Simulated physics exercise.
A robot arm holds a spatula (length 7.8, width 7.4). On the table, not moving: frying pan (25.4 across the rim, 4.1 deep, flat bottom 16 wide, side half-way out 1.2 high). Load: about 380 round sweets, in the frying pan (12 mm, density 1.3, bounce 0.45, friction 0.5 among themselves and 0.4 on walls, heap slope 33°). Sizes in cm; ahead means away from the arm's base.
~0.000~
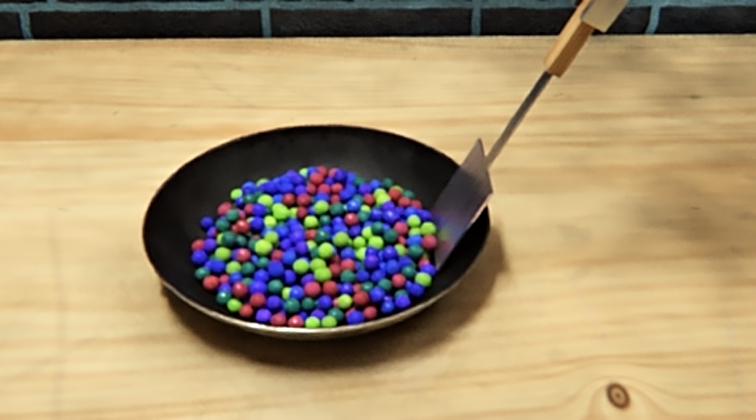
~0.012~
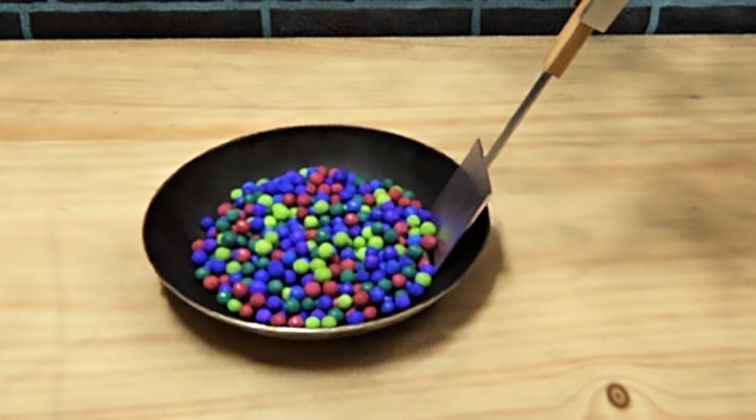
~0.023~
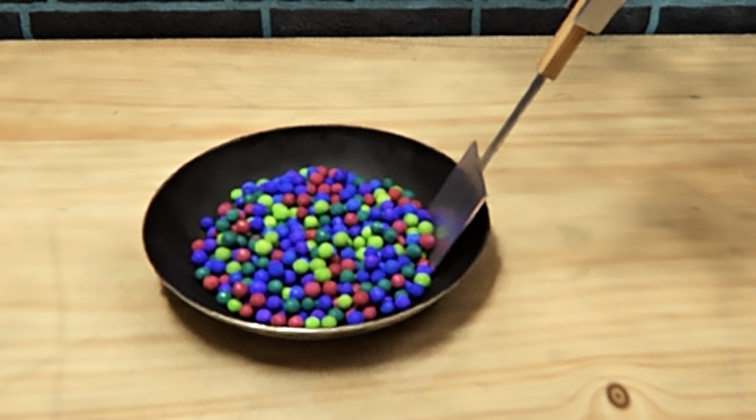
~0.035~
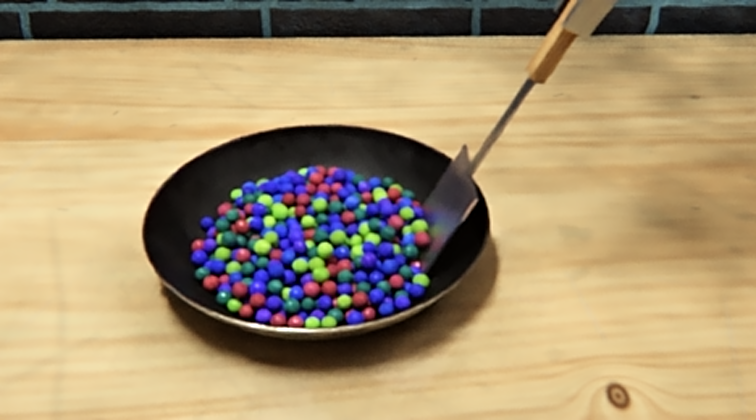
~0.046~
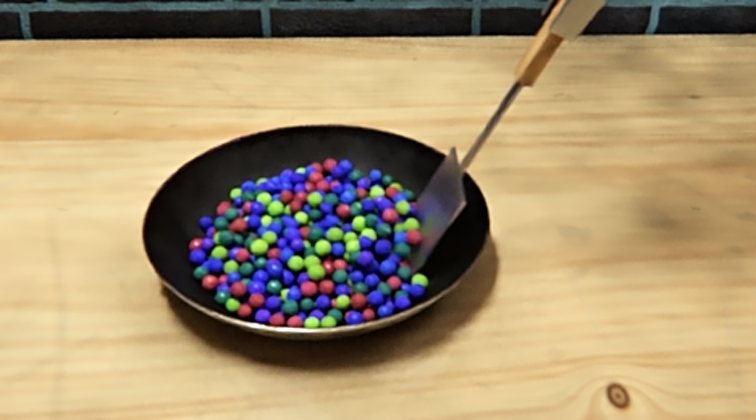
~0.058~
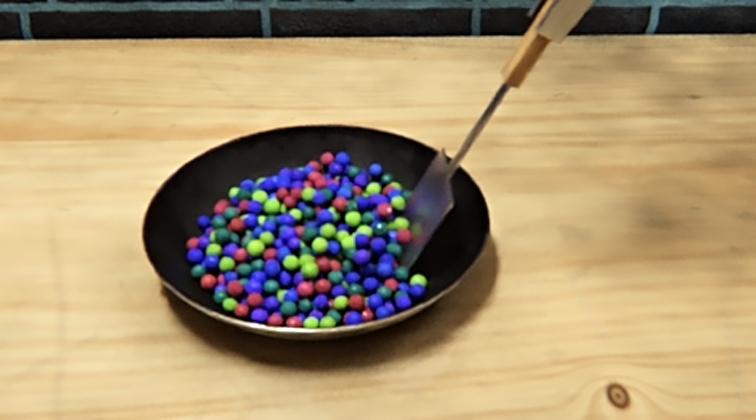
On a wooden table in front of dark tiles, a black frying pan holds a heap of small round sweets in blue, red, lime and dark green. A spatula resting inside the pan's right side barely moves at first, then slides a short way left, pushing the nearby sweets into a slightly taller heap.
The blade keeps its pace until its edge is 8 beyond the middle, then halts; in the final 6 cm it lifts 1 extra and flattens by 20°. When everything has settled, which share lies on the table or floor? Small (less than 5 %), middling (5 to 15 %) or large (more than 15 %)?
A middling share, 5 to 15 %, ends on the table or floor.
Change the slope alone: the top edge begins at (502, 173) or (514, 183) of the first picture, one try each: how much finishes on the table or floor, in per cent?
About 10 and 5 per cent.
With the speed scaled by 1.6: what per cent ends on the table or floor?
About 20 per cent.
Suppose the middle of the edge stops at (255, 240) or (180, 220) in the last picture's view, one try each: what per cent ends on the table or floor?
About 5 and 35 per cent.
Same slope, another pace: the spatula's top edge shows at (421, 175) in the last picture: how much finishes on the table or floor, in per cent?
About 25 per cent.
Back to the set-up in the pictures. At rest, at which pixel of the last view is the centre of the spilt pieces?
Near (84, 251).
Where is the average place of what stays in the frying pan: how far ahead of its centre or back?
Some 4.5 cm ahead.
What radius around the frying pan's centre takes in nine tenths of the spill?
Roughly 25 cm.
After 0.13 s, sloping 63°, highest piece 6 above the table; 375 in the frying pan.
After 0.20 s, sloping 56°, highest piece 5 above the table; 375 in the frying pan.
After 0.43 s, sloping 43°, highest piece 6 above the table; 335 in the frying pan, 38 on the table or floor, 2 on the blade or in flight.
After 1.48 s, sloping 43°, highest piece 5 above the table; 335 in the frying pan, 40 on the table or floor.
At rest, 335 in the frying pan, 40 on the table or floor. That is 11 % on the table or floor.
